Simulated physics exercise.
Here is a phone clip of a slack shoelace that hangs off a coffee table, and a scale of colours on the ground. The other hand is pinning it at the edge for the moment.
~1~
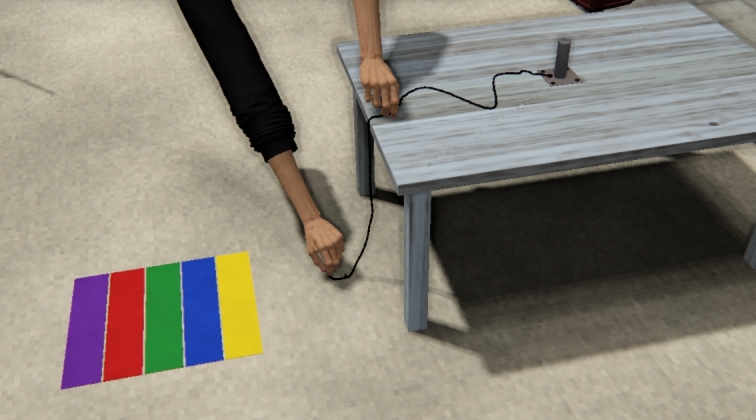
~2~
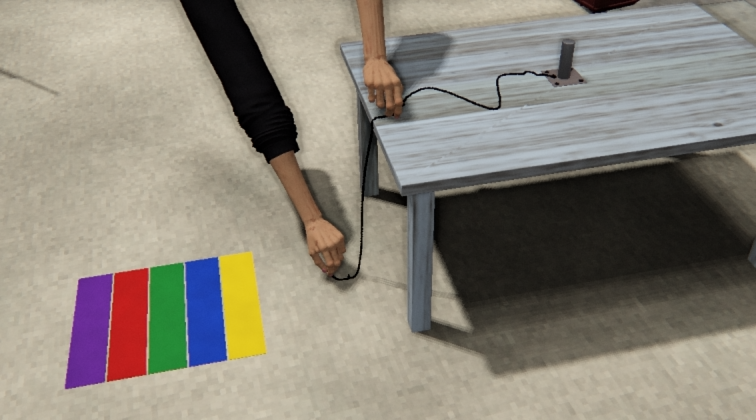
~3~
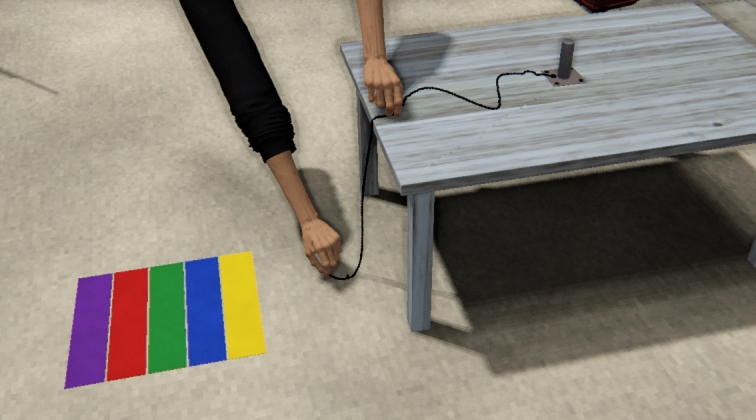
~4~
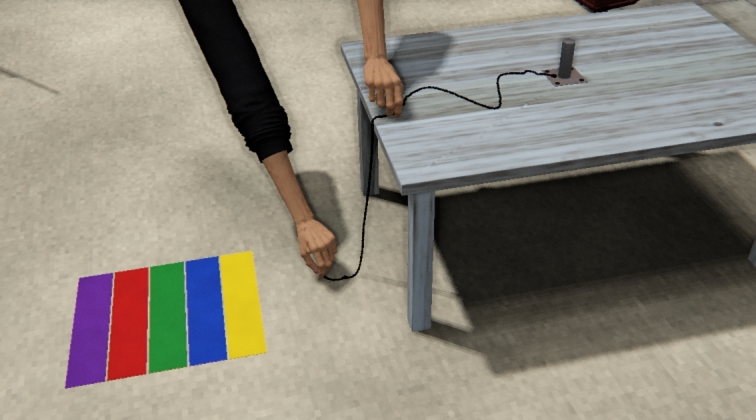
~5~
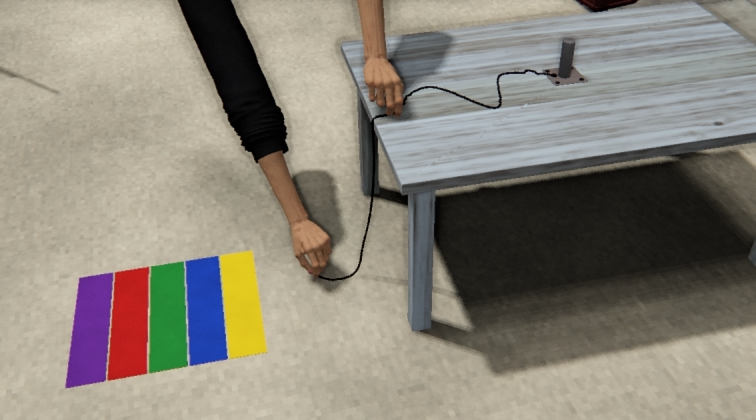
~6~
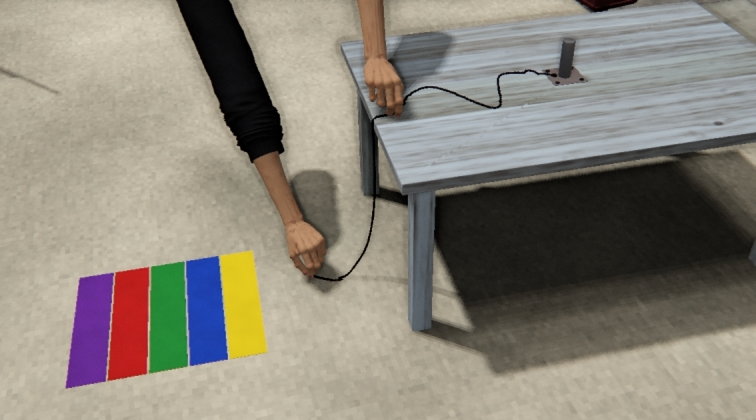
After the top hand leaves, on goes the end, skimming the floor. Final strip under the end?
Purple.
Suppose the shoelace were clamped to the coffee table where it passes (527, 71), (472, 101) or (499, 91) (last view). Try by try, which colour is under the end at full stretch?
Lab note - strips reached: Purple; green; red.
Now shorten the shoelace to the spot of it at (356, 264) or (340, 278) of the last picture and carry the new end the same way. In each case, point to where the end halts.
I'd say somewhere near (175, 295) the first time and near (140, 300) the second time.
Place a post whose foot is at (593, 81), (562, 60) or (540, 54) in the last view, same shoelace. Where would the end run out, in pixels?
Per try, approx.: (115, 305); (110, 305); (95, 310).
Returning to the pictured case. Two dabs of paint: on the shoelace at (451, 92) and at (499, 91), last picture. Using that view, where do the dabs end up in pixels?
Point one: (382, 110); point two: (467, 94).
Early on, end near (145, 301); over red.
Midway, end near (108, 307); over purple.
At the end of the slack, end near (86, 310); over purple. Over purple.
